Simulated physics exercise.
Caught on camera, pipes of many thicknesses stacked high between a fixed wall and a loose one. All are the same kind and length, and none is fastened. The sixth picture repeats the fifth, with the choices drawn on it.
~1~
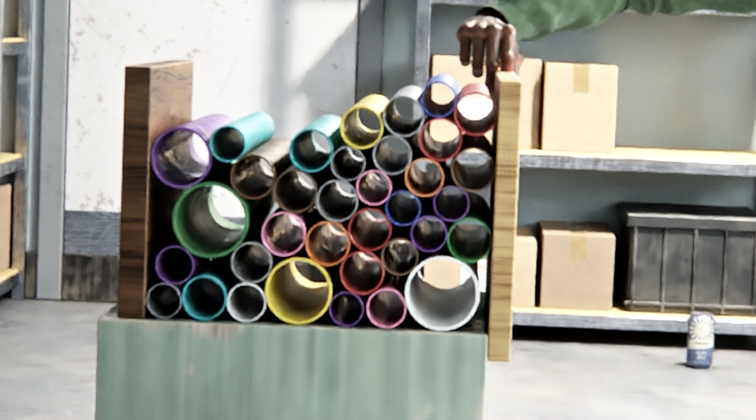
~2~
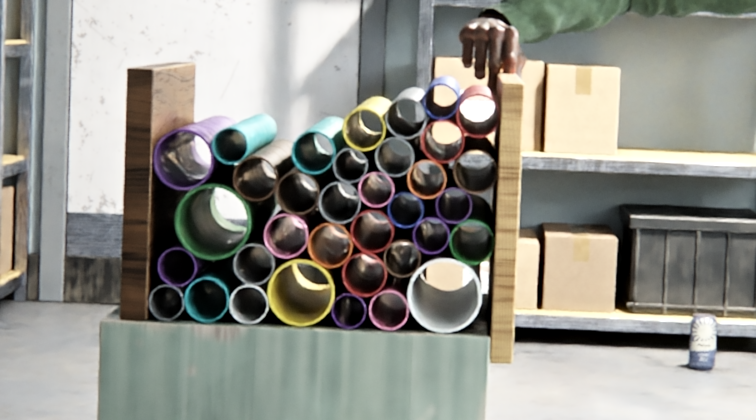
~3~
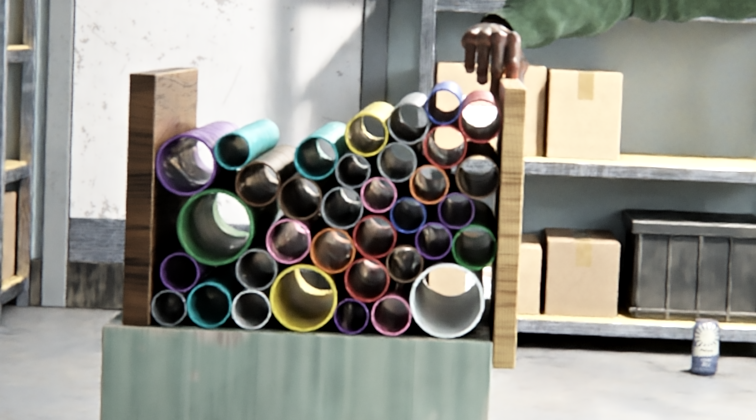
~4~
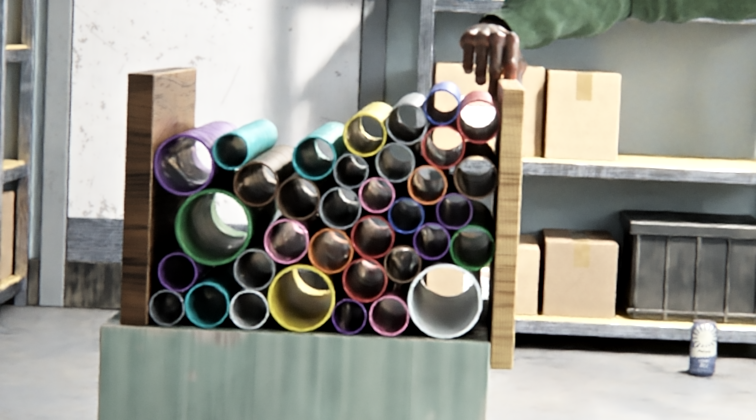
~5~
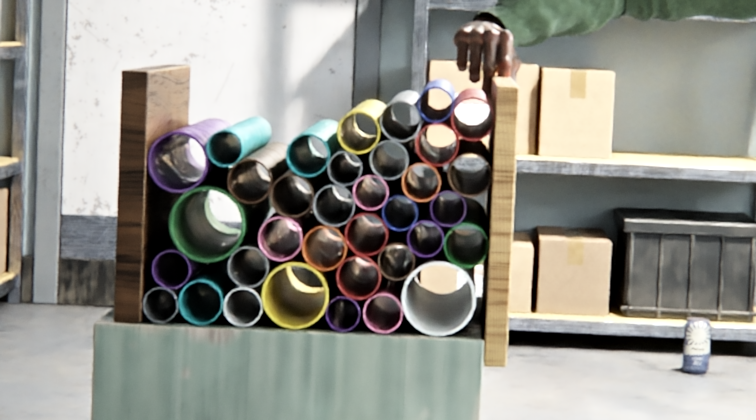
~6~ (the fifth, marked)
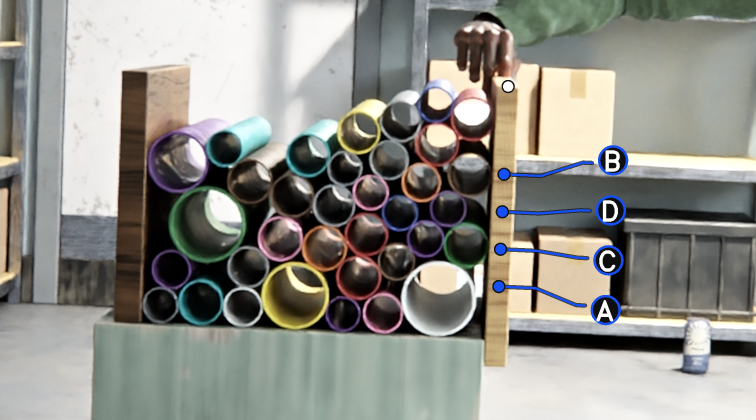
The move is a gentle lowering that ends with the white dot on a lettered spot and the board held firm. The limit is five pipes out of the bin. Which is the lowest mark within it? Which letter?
Mark C is as low as it can go.
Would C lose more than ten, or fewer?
Fewer than ten.
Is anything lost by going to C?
At C: Yes.
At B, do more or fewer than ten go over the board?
At B, fewer than ten.
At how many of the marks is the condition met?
The number is three.
On the marked copy, A at (499, 287); B at (504, 174); C at (500, 249); D at (502, 212); the white dot at (508, 86).
With C. Early on, top of the board (493, 160).
Further on, top of the board (489, 244).
At the end, top of the board (489, 248), five out over the board.
As for the rest, A more than five out over the board; B one out over the board; D two out over the board.
